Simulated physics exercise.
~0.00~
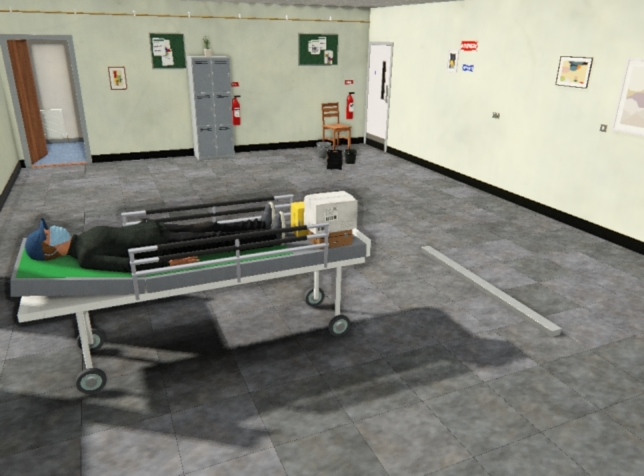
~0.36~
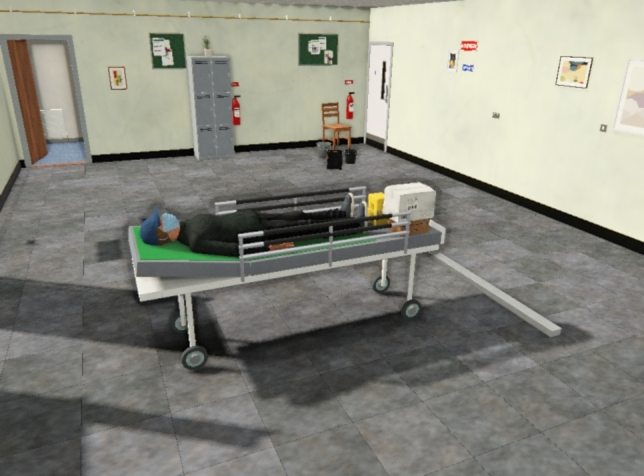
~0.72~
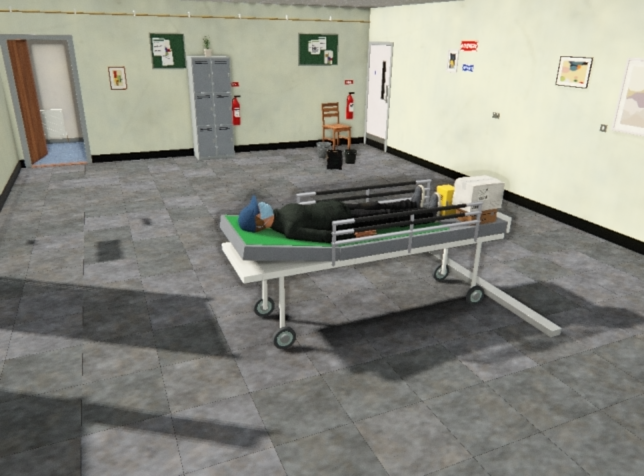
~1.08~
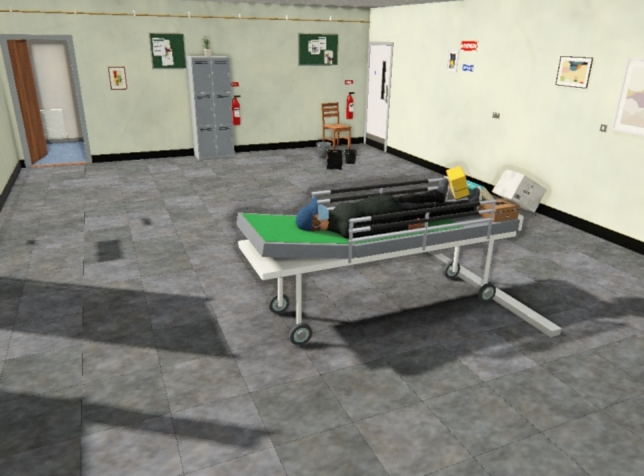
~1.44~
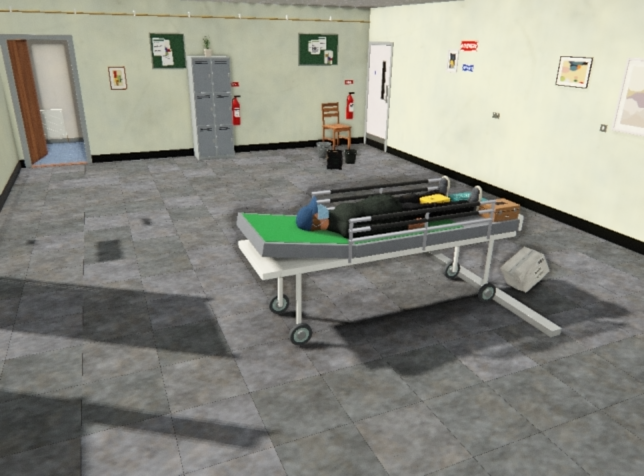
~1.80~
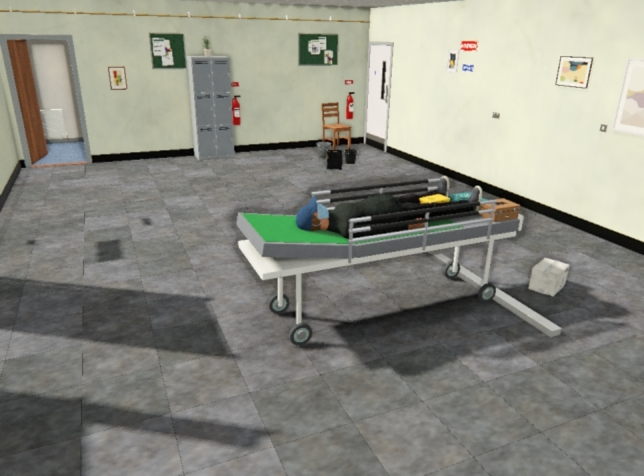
The clip shows a trolley carrying a lying patient rolling right across a tiled floor and stopping at a sill, where the patient slides toward the foot end, a yellow pump topples onto its side aboard, and a white holdall tumbles off to the floor while a brown case stays on.
